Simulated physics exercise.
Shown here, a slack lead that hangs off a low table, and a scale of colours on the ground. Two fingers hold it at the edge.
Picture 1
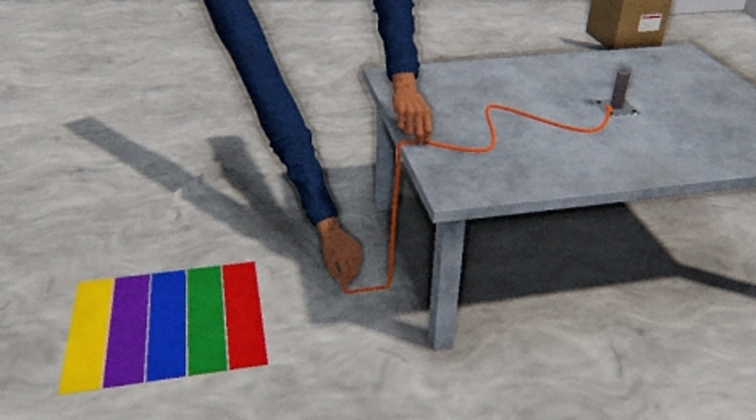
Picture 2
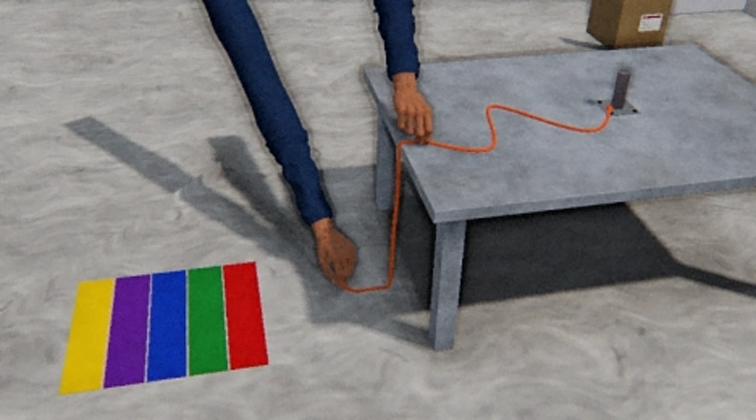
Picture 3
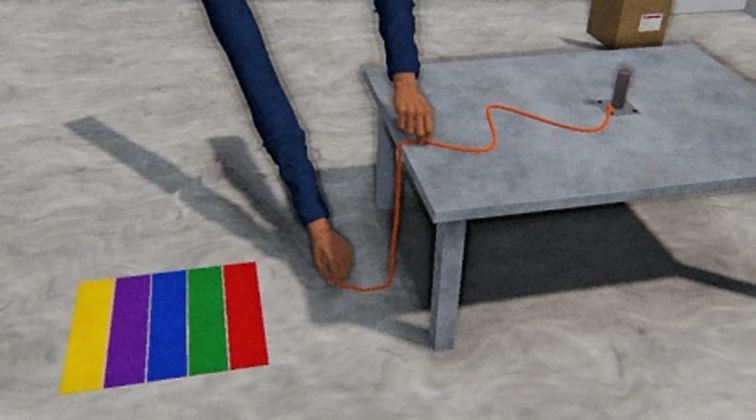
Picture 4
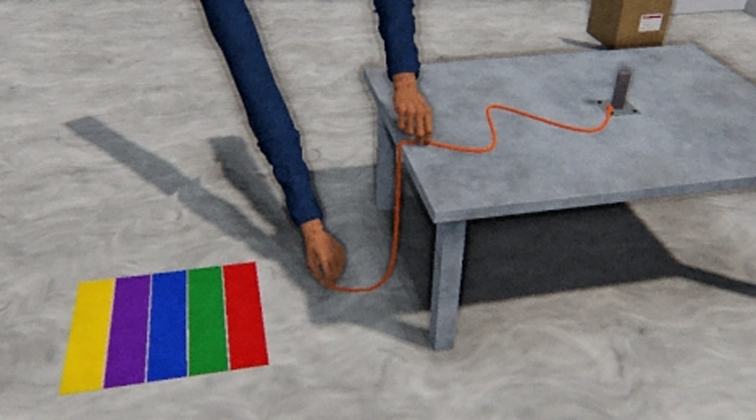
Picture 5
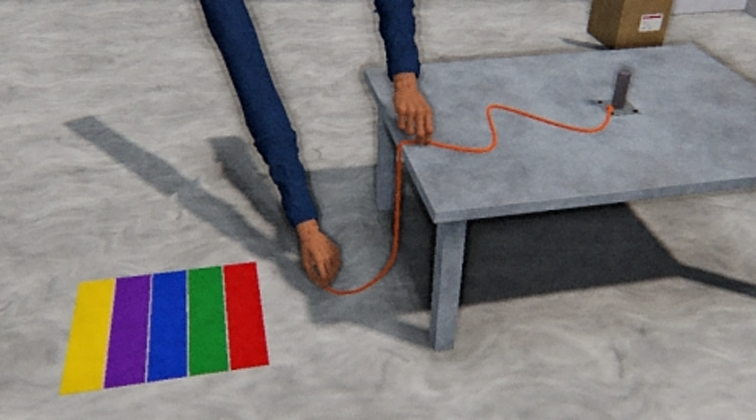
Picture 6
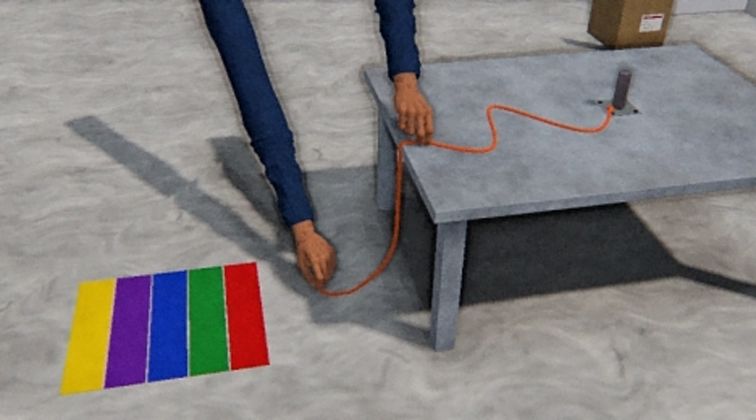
The clip opens on an orange cord running from a post across a low grey table and over its edge, near a striped colour patch on the floor. One hand stays at the edge while the other, low down, shifts slightly left, drawing the hanging cord into a looser curve.
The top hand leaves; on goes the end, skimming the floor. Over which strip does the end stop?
The end stops over the yellow strip.
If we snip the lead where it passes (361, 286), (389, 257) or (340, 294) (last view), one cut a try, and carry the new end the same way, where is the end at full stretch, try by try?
Near (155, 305), (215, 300) and (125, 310).
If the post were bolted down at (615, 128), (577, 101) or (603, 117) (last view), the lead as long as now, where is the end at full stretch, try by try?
The places are (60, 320), (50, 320) and (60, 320).
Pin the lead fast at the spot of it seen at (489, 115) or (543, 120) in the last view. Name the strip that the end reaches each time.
It would be blue; purple.
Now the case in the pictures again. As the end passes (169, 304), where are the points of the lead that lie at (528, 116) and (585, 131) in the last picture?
The first at (505, 131), the second at (558, 122).
Early on, end near (169, 304); over blue.
Midway, end near (120, 311); over purple.
At the end of the slack, end near (90, 314); over yellow. It gets as far as the yellow strip.
